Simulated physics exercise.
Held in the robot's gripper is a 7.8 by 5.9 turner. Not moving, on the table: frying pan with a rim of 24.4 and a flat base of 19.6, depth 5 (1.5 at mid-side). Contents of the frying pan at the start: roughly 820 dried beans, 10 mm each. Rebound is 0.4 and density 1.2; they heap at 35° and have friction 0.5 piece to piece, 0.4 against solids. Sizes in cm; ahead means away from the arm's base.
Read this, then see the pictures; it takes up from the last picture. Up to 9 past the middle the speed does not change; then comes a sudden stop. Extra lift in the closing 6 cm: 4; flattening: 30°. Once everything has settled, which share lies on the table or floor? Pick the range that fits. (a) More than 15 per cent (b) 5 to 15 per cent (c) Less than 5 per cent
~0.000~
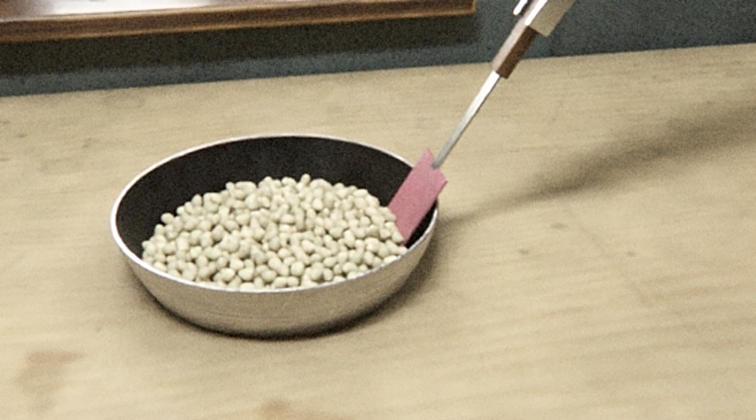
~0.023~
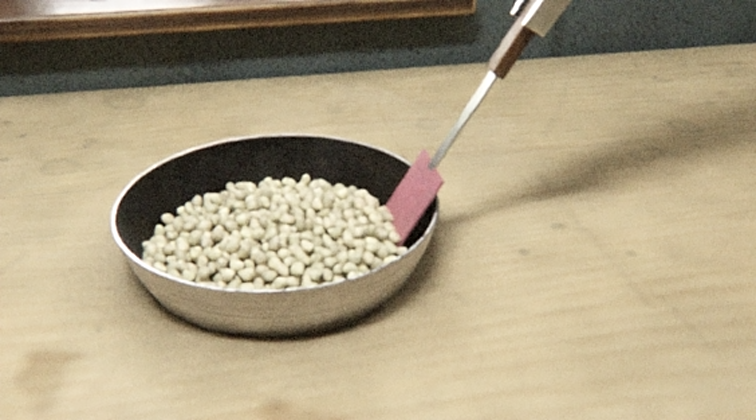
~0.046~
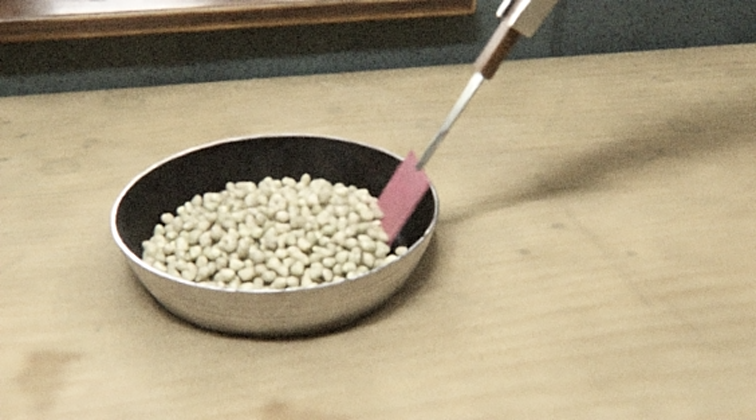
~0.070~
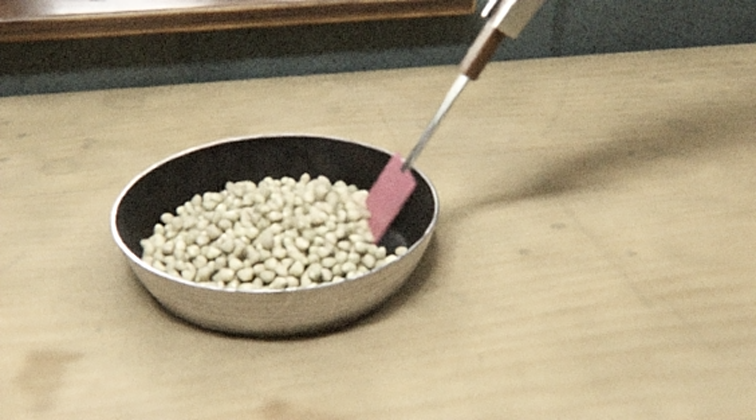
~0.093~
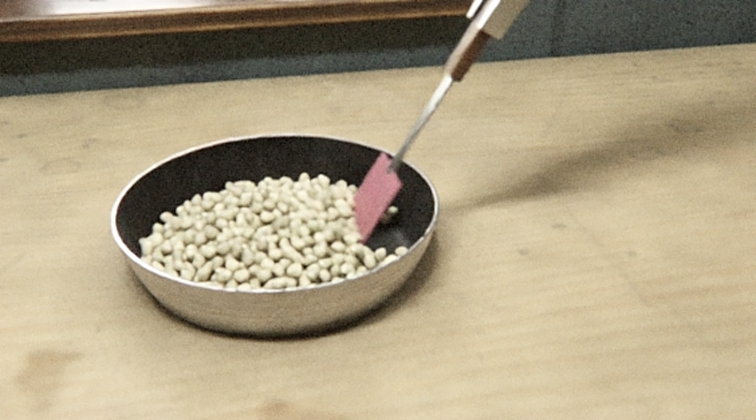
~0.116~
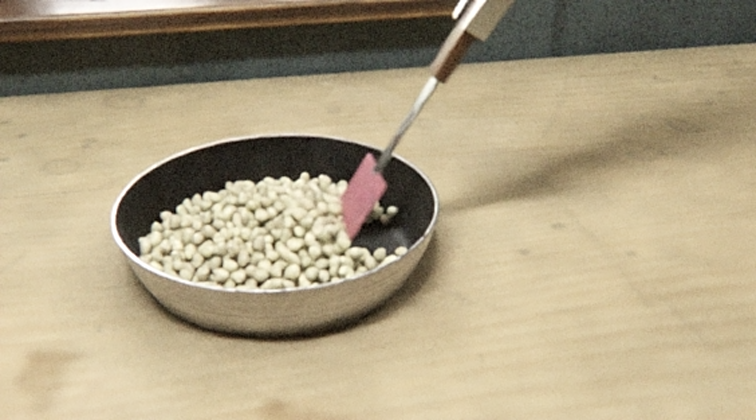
c, less than 5 per cent.
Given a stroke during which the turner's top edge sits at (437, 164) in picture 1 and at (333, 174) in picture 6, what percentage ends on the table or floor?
Near 10 in a hundred.
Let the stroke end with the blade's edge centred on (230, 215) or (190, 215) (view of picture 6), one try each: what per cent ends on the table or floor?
Around 0 per cent for the first try and 0 per cent for the second.
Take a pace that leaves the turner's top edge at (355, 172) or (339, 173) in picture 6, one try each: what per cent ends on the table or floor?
Roughly 5 and 10 percent.
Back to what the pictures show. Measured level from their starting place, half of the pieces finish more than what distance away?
Level distance of roughly 2 cm.
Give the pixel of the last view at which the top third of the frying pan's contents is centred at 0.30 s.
It is centred at roughly (197, 225).
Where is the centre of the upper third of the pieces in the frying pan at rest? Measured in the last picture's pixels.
I'd say around pixel (176, 234).
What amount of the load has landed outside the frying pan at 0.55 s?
Share at that moment: About 2 %.
After 0.21 s, sloping 58°, highest piece 5 above the table; 823 in the frying pan.
After 0.30 s, sloping 45°, highest piece 7 above the table; 823 in the frying pan.
After 0.55 s, sloping 28°, highest piece 7 above the table; 798 in the frying pan, 22 on the table or floor, 3 on the blade or in flight.
After 1.60 s, sloping 28°, highest piece 6 above the table; 798 in the frying pan, 25 on the table or floor.
At rest, 798 in the frying pan, 25 on the table or floor. That is 3 % on the table or floor.
